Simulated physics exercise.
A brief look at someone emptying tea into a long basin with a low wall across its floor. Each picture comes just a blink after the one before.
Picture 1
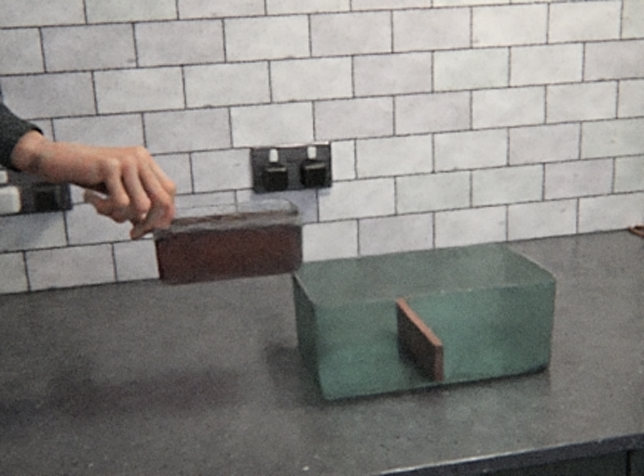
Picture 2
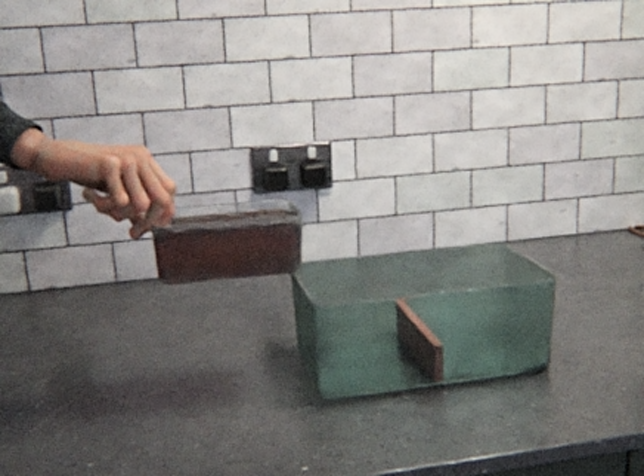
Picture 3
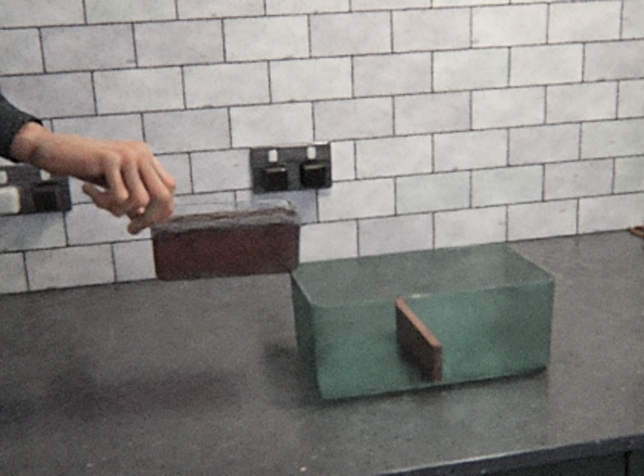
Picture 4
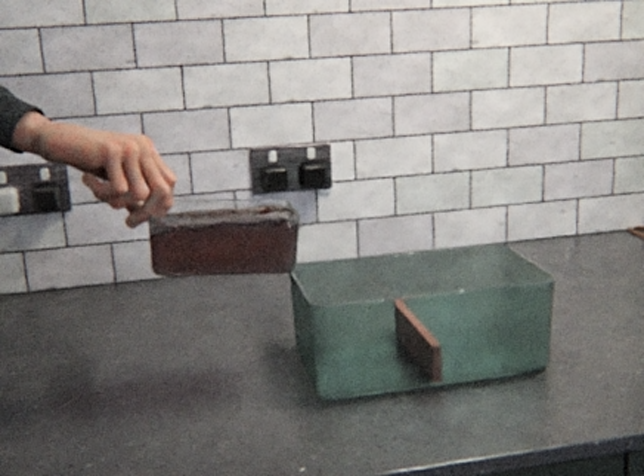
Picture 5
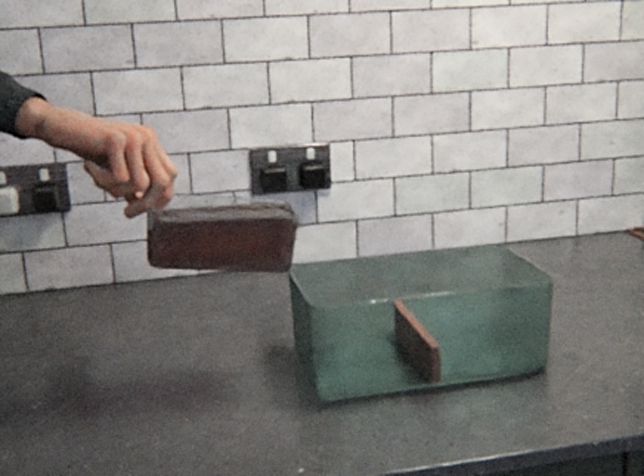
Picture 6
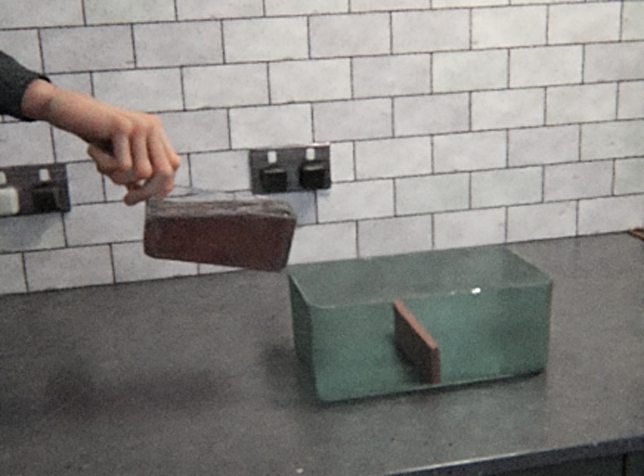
A small clear container of dark reddish-brown tea hangs from a hand at the left, almost level beside a long greenish basin with a low wall across its floor. The hand slowly tilts it, lifting the left end slightly, until the tea slants gently toward the basin.
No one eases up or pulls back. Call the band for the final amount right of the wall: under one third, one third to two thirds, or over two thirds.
Band: Under one third.
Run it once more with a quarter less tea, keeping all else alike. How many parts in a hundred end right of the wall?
Some 5 parts in a hundred.
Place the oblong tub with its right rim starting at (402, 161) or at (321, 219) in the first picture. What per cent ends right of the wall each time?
Try one: 65 %; try two: 45 %.
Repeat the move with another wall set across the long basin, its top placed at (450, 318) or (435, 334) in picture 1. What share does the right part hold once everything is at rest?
Respectively 5 and 25 per cent, approximately.
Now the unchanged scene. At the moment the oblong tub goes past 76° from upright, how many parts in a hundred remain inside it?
I'd put it at some 35 in a hundred.
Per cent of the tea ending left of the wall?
I'd say close to 80 per cent.
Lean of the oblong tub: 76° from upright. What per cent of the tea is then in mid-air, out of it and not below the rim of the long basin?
Roughly 45 percent.
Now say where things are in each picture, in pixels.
Tilt 0°; pouring edge (296, 209); surface from (155, 228) to (294, 215); the long basin's rim runs from (302, 286) to (531, 261); the wall's top is at (418, 323), in the first picture.
Tilt 1°; pouring edge (296, 209); surface from (154, 228) to (293, 215), in the second picture.
Tilt 2°; pouring edge (295, 209); surface from (153, 226) to (292, 213), in the third picture.
Tilt 5°; pouring edge (294, 210); surface from (151, 224) to (291, 212), in the fourth picture.
Tilt 8°; pouring edge (293, 210); surface from (149, 218) to (291, 208), in the fifth picture.
Tilt 13°; pouring edge (292, 211); surface from (148, 212) to (290, 205); 1 per cent is over the edge, in the sixth picture.
A moment on, the oblong tub is tipped on its side and 33 per cent is still to pour, 21 is left of the wall and 0 right of it.
Next, the oblong tub is tipped right over and 2 per cent is still to pour, 81 is left of the wall and 11 right of it.
Then the oblong tub is tipped right over and 0 per cent is still to pour, 84 is left of the wall and 14 right of it.
Later the oblong tub is tipped right over and 0 per cent is still to pour, 80 is left of the wall and 18 right of it.
Finally, 80 per cent lies left of the wall, 18 right of it and 2 outside.
